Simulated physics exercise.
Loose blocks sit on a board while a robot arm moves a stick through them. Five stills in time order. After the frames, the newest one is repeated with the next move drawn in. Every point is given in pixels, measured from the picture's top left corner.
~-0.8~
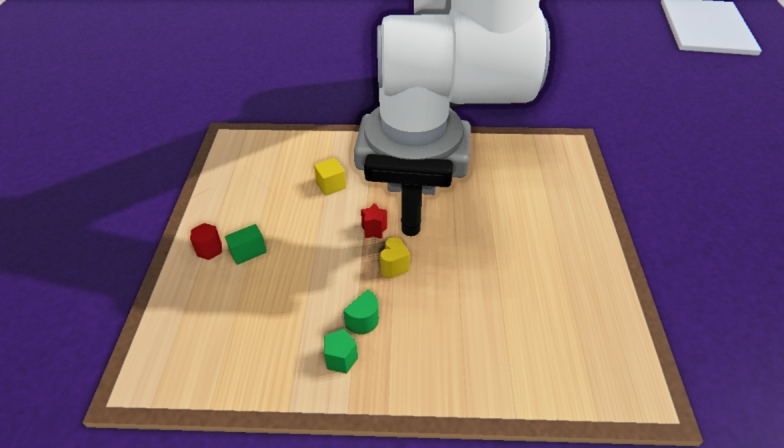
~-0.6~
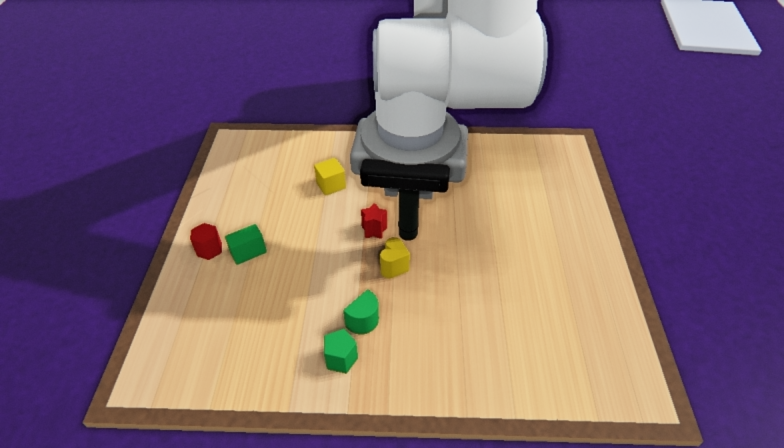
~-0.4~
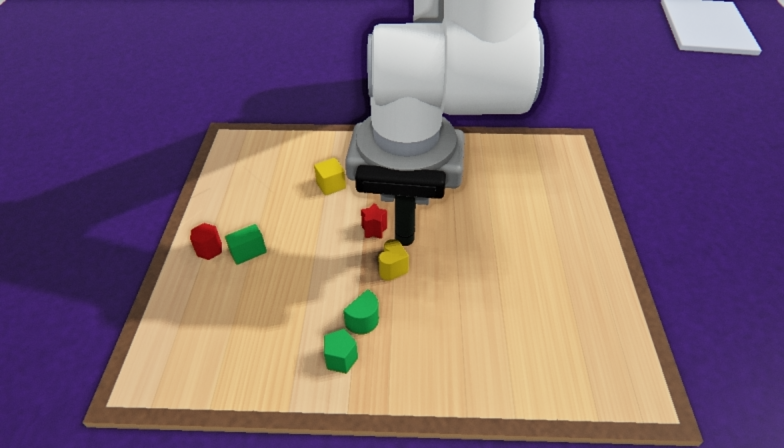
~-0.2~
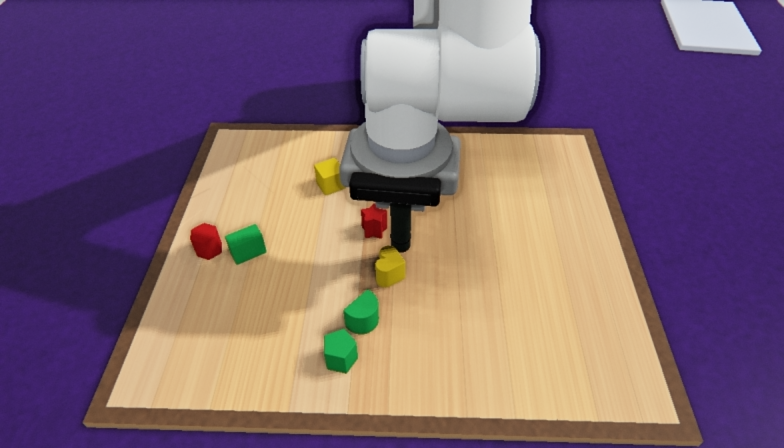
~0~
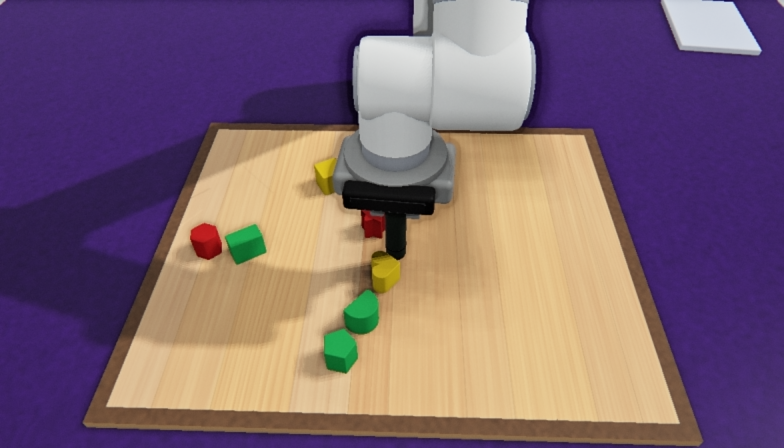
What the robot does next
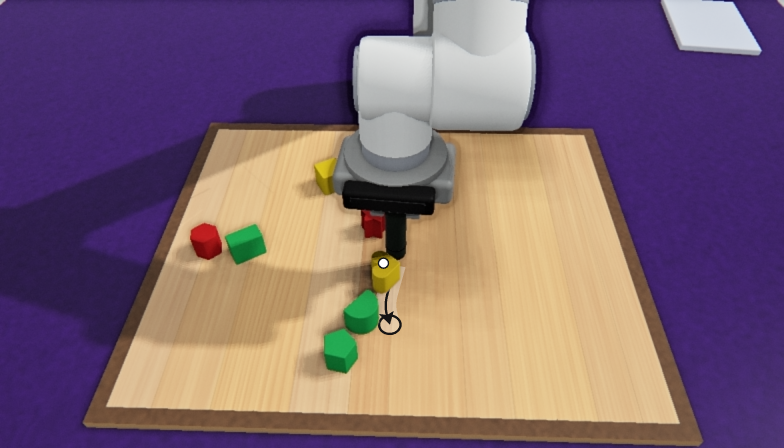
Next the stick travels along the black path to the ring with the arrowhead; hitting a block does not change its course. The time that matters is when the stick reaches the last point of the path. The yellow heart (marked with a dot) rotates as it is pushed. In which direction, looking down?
It spins with the clock.
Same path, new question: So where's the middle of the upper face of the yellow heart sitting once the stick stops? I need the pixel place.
About (363, 292).
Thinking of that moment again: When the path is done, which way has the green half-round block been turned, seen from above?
Direction: Anticlockwise.
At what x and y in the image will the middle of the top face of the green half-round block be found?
It is at (350, 316).
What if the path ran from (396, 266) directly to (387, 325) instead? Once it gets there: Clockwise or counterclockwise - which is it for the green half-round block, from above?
Overhead view: Anti-clockwise.
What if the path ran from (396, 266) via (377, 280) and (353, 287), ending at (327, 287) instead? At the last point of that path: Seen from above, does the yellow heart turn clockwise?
My answer is no.
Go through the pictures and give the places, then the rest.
Stick's lower end (411, 230); green pentagon (339, 343); green half-round block (363, 305); red star block (374, 213); yellow heart (394, 249), in the first frame.
Stick (408, 234); blocks still, in the second frame.
Stick (405, 240); yellow heart (393, 251), in the third frame.
Stick (401, 246); yellow heart (389, 258), in the fourth frame.
Stick (396, 254); green pentagon (339, 343); green half-round block (363, 305); red star block partly hidden; yellow heart (383, 263), in the fifth frame.
Drawn move, from (396, 266) by way of (388, 294) to (390, 325); the dot is on the yellow heart.
The first path, step by step. Halfway along, stick (387, 282); green half-round block (353, 315), turned 30° anticlockwise; yellow heart (366, 288), turned 35° clockwise.
At the end, stick (390, 313); green pentagon (338, 347); green half-round block (350, 316), turned 45° anticlockwise; red star block still; yellow heart (363, 292), turned 60° clockwise.
